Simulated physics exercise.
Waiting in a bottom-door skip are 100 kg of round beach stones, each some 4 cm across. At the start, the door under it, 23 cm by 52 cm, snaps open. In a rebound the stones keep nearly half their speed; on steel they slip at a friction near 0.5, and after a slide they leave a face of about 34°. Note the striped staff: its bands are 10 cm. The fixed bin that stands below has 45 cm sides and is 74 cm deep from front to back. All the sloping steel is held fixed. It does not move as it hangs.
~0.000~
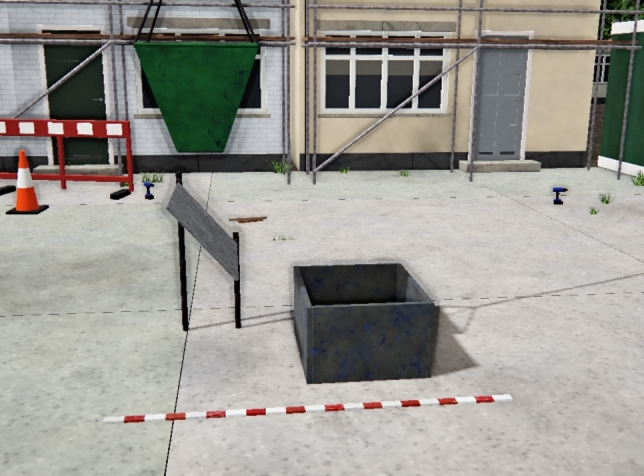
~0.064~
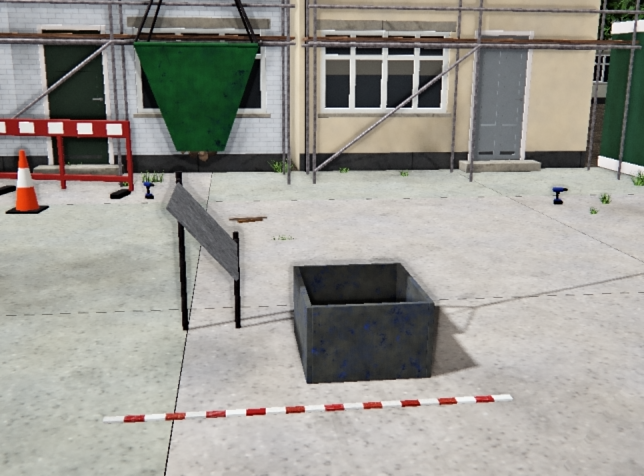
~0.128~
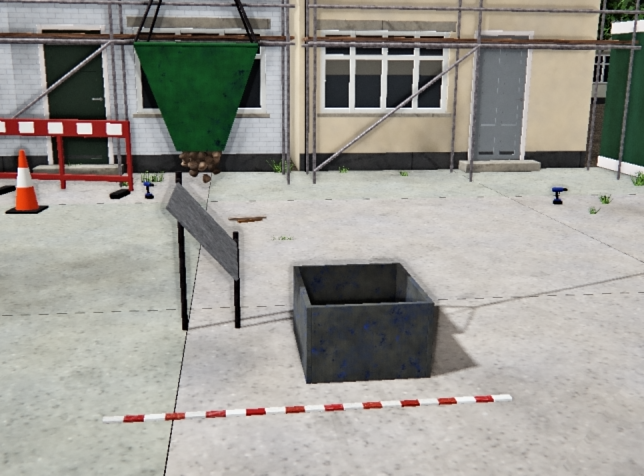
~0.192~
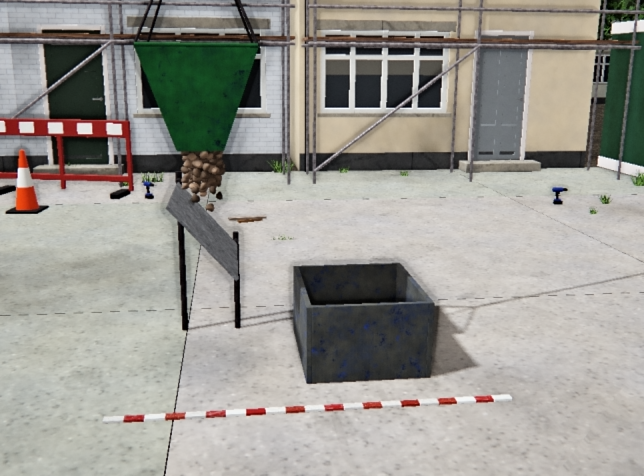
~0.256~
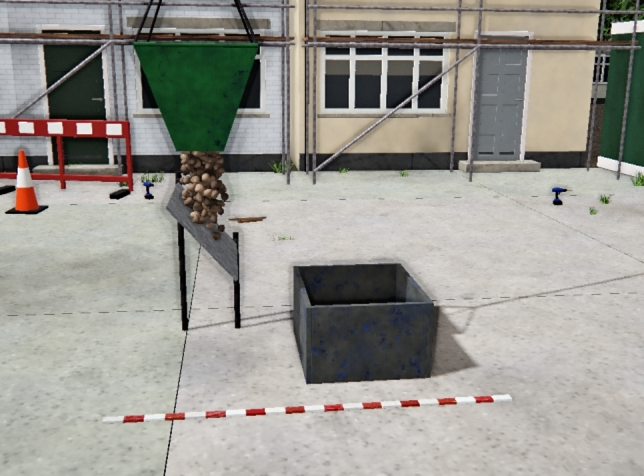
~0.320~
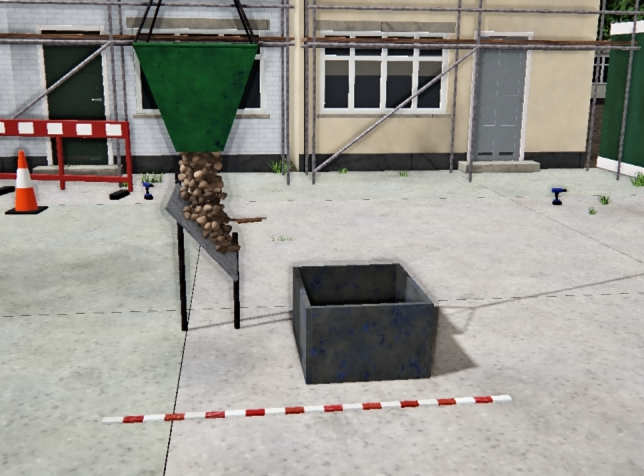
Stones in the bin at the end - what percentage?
Roughly 0 percent.
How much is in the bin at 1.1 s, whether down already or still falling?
Roughly 0 percent by that time.
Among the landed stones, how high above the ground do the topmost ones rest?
About 18 cm above the ground.
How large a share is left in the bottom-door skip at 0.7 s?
5 %, roughly.
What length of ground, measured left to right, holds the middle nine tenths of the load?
Roughly 80 cm.
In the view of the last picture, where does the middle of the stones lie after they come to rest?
I'd point to close to (272, 352) in the last picture.
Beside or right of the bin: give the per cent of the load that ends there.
15 %.
After 0.7 s, 3 % in the bottom-door skip, 33 % on the steel, 63 % falling or lying left of the bin, 1 % falling or lying beside or right of the bin; the stones farthest right are at (319, 329).
After 1.1 s, 0 % in the bottom-door skip, 2 % on the steel, 91 % falling or lying left of the bin, 7 % falling or lying beside or right of the bin; the stones farthest right are at (364, 340).
After 1.7 s, 0 % in the bottom-door skip, 86 % falling or lying left of the bin, 13 % falling or lying beside or right of the bin; the stones farthest right are at (401, 343).
After 2.6 s, 0 % in the bottom-door skip, 87 % falling or lying left of the bin, 13 % falling or lying beside or right of the bin; the stones farthest right are at (404, 343).
After 4.5 s, 0 % in the bottom-door skip, 87 % left of the bin, 13 % beside or right of the bin; the stones farthest right are at (404, 343).
